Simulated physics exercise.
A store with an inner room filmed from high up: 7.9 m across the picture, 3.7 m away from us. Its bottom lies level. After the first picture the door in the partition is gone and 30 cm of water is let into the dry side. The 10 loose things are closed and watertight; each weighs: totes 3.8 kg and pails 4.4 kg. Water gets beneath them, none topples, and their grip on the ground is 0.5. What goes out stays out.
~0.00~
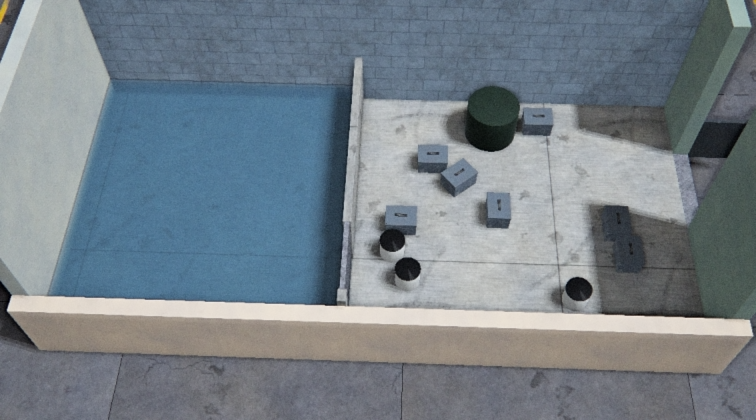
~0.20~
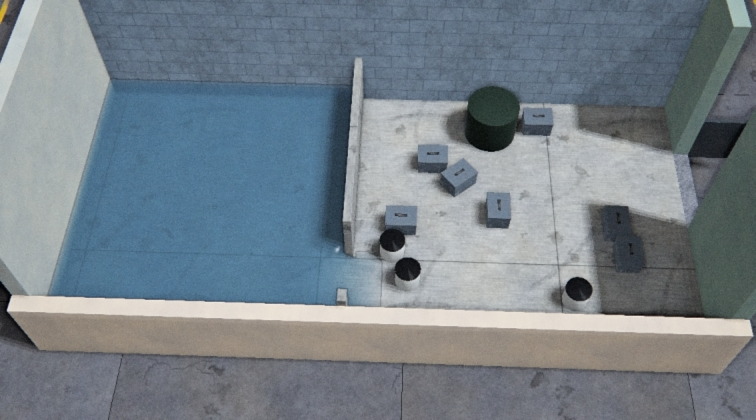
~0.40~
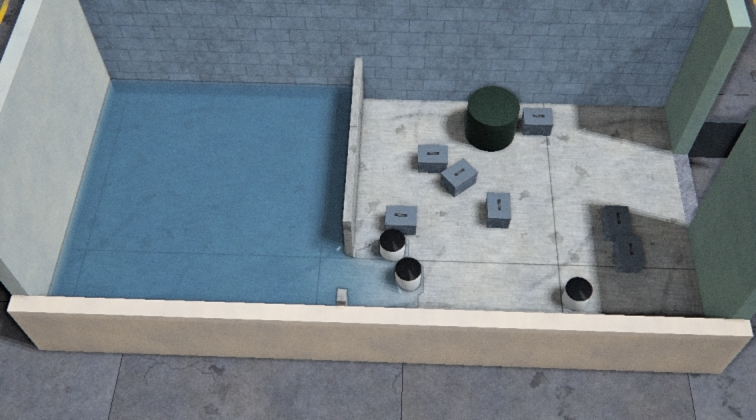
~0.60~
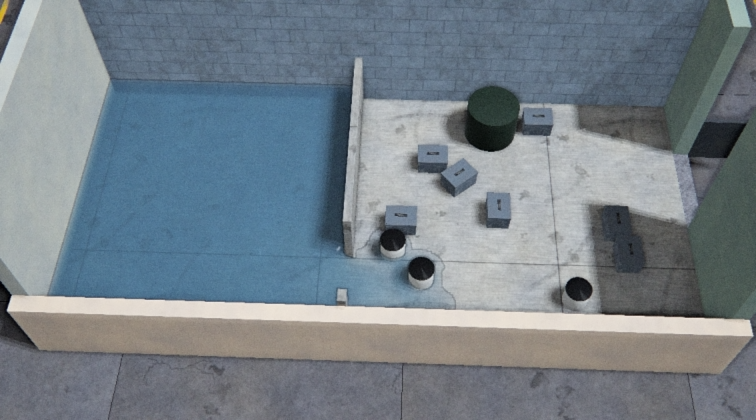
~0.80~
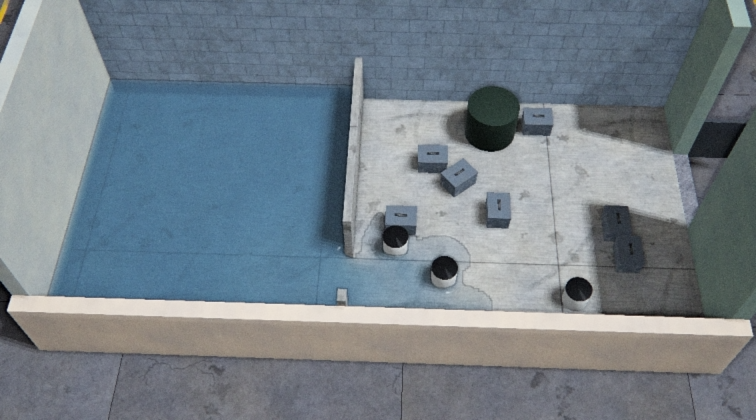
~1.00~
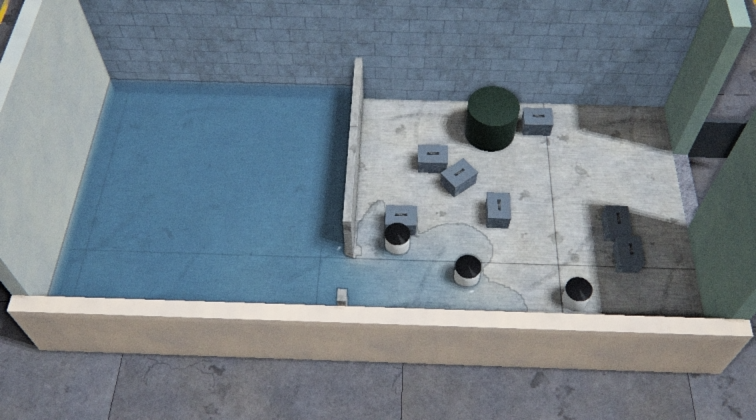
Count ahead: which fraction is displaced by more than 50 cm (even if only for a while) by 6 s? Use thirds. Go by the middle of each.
That comes to between one and two thirds.
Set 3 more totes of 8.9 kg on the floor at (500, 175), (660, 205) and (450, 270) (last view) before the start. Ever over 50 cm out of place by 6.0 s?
In that order: Short of it, over, more.
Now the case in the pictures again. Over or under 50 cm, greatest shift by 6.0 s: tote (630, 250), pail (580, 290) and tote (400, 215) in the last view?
In that order: Over, more, less.
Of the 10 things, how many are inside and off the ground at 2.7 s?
1 of them.
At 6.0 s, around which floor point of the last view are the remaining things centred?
At about (478, 174).
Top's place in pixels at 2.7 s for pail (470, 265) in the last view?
Near (607, 238).
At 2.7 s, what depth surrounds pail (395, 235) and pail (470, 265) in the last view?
Roughly 2 and 6 cm.
After 1.4 s 1 of 10 are over 50 cm from their spots; 0 afloat.
After 2.7 s 2 of 10 are over 50 cm from their spots; 1 afloat.
After 4.2 s 5 of 10 are over 50 cm from their spots; 3 afloat.
After 6.0 s 5 of 10 are over 50 cm from their spots, and 5 have been at some point; 1 afloat.
